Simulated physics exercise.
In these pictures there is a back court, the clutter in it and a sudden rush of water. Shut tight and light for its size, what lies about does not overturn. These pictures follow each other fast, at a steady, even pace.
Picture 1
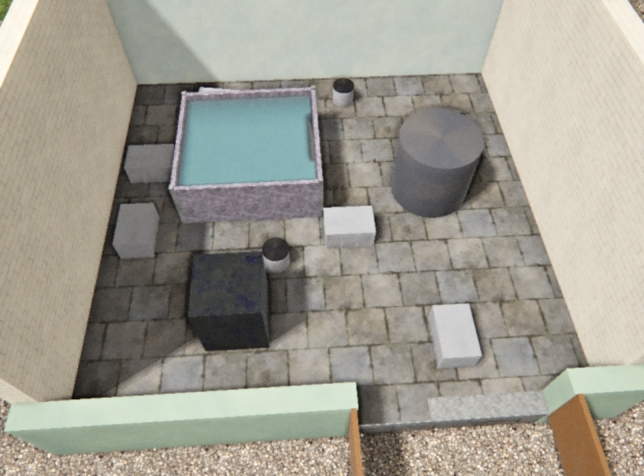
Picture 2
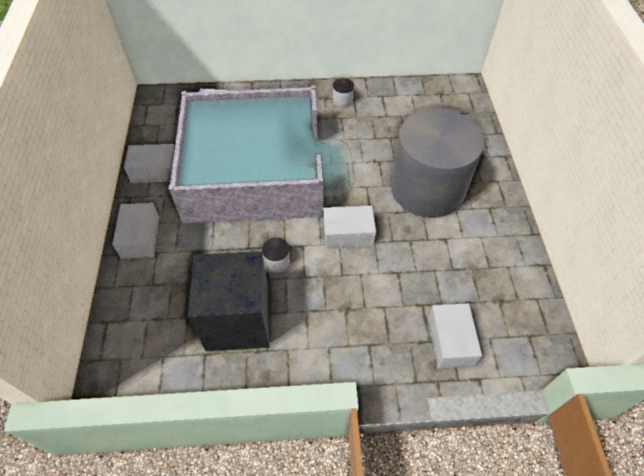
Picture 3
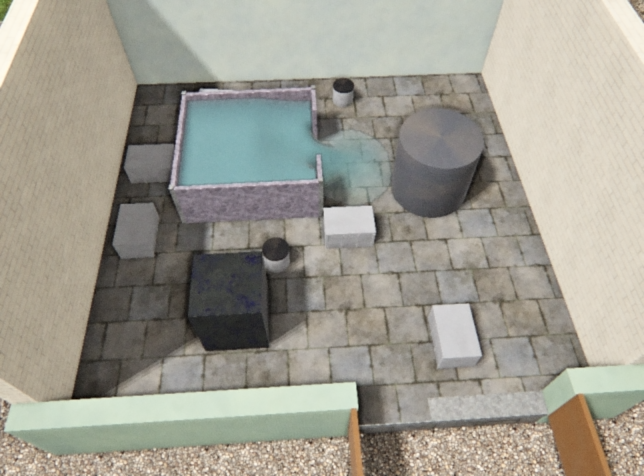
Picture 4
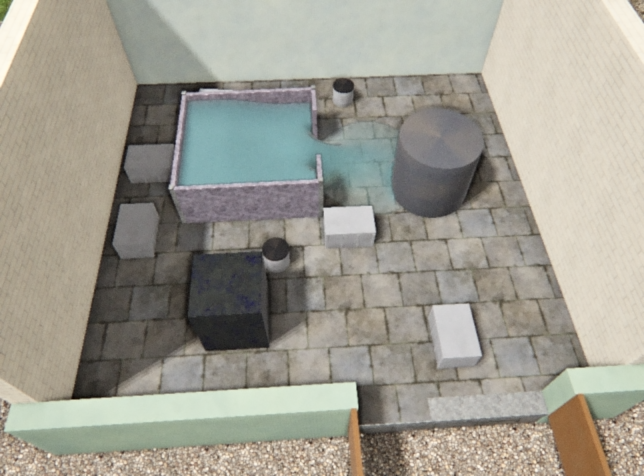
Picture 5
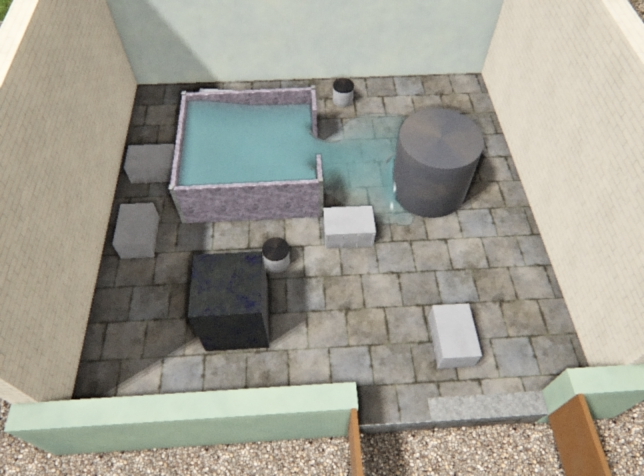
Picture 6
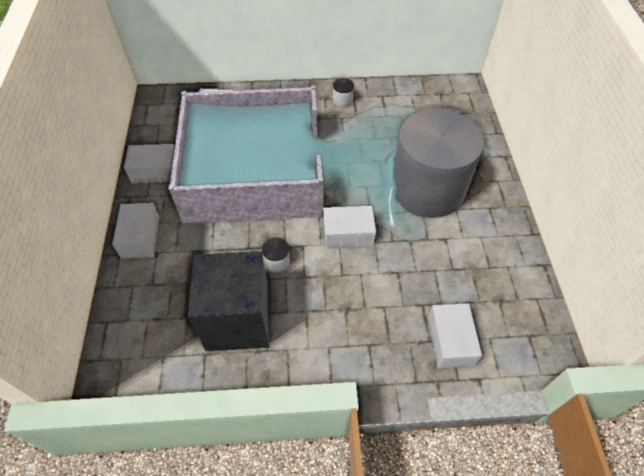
Blue-green water pouring through a gap in a raised pool's right wall, spreading across courtyard paving and around a grey cylinder.
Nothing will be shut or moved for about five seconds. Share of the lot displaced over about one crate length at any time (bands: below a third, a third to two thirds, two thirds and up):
Below a third.
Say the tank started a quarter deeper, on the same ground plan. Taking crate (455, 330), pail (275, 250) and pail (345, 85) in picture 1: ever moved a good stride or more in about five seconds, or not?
Went the distance, fell short, went the distance.
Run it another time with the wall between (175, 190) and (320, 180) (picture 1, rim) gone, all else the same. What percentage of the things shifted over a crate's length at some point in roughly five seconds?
Result: Close to 70 %.
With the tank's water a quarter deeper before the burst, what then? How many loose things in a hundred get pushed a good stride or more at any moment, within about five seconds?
Around 40 in a hundred.
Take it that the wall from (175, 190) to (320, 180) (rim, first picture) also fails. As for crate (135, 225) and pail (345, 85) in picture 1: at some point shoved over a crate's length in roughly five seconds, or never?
Taking them in turn, the first got that far and the second never got there.
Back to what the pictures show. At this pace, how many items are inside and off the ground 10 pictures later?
Exactly 0 of them.
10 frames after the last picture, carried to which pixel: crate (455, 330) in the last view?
About (470, 356).
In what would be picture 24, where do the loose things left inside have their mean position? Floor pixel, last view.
Mean position: About (242, 184).
A moment on, 0 of 7 are well off their spots; 0 afloat.
Next, 0 of 7 are well off their spots; 0 afloat.
Later, 1 of 7 are well off their spots; 0 afloat.
In the end, 1 of 7 are well off their spots, and 1 have been at some point; 0 afloat.
